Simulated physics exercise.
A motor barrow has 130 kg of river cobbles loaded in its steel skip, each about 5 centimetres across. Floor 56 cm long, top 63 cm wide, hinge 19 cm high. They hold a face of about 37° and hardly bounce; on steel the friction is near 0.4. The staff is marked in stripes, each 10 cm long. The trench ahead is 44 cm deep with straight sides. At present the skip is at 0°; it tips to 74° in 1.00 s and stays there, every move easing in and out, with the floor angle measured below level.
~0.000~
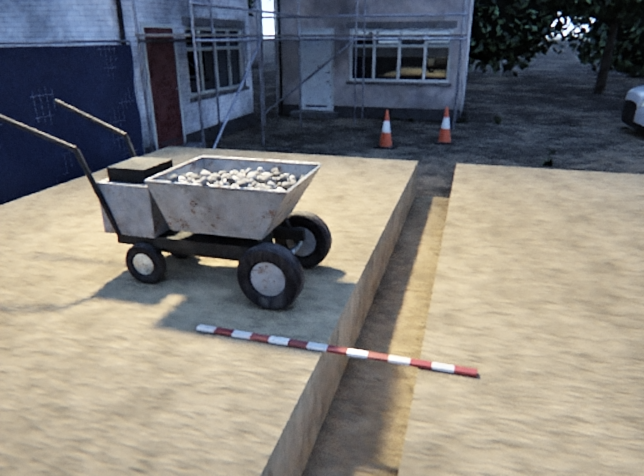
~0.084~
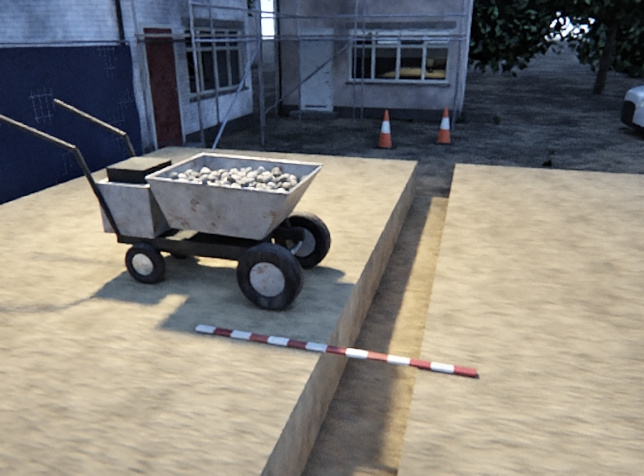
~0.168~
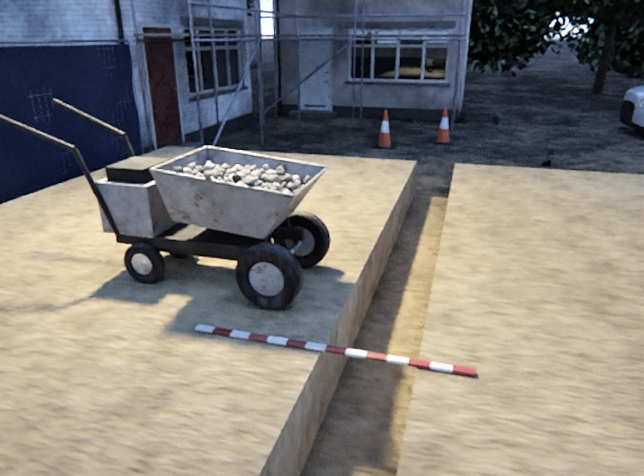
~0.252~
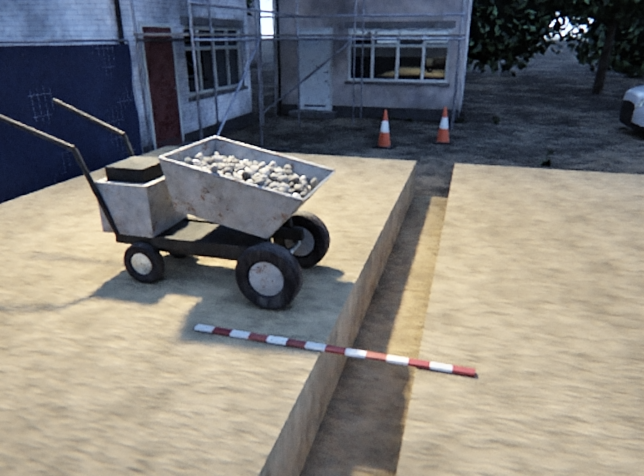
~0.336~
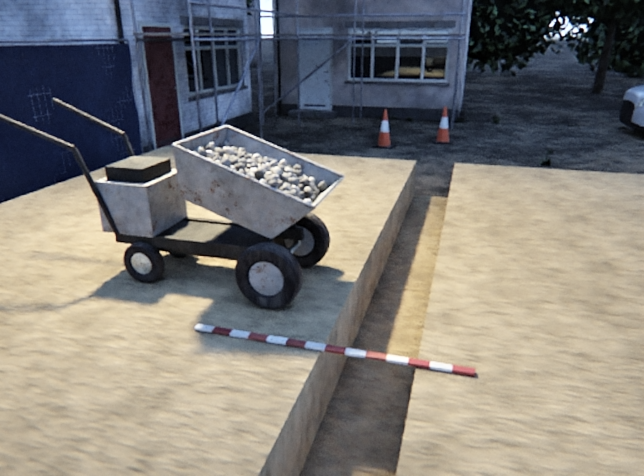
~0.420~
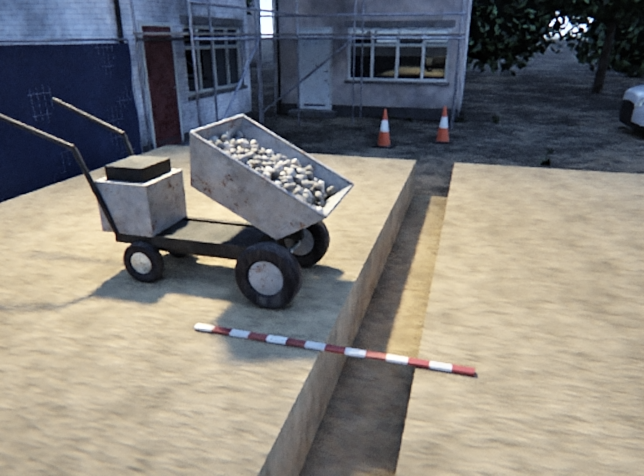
A metal skip full of pale stones on a small wheeled barrow tilted steadily toward the right, its back end rising while the wheels stayed still beside a trench with a red-and-white pole across it.
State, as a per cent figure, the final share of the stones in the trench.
The final share is about 89 per cent.
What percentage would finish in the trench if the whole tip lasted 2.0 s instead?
Then some 100 per cent would.
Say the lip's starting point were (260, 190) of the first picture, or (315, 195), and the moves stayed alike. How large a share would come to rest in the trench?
That gives roughly 100 per cent and roughly 55 per cent.
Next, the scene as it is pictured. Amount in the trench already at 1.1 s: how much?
Close to 35 per cent at that time.
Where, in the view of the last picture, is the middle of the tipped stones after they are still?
Resting centre: About (398, 351).
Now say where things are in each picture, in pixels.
In the first picture, the skip is at 0°, its lip at (286, 193); the top of the load is at (251, 177).
In the second picture, the skip is at 1°, its lip at (287, 194); the top of the load is at (235, 175); the stones move at 0.3 m/s on average.
In the third picture, the skip is at 6°, its lip at (293, 196); the top of the load is at (225, 170); the stones move at 0.5 m/s on average.
The fourth picture shows lip at (303, 201), floor tilted 12°, highest stones at (221, 162); the stones move at 0.7 m/s on average.
In the fifth picture, the skip is at 19°, its lip at (314, 208); the top of the load is at (221, 150); the stones move at 0.9 m/s on average.
The sixth picture shows lip at (326, 217), floor tilted 28°, highest stones at (235, 141); the stones move at 1.0 m/s on average.
After 0.8 s the floor is at 62°; 100 % in the skip; the foremost stones are at (366, 244).
After 1.1 s the floor is at 74°; 61 % in the skip, 36 % in the trench, 3 % past the trench; the foremost stones are at (444, 313).
After 1.5 s the floor is at 74°; 29 % in the skip, 61 % in the trench, 11 % past the trench; the foremost stones are at (548, 322).
After 3.4 s the floor is at 74°; 0 % in the skip, 89 % in the trench, 11 % past the trench; the foremost stones are at (643, 335).
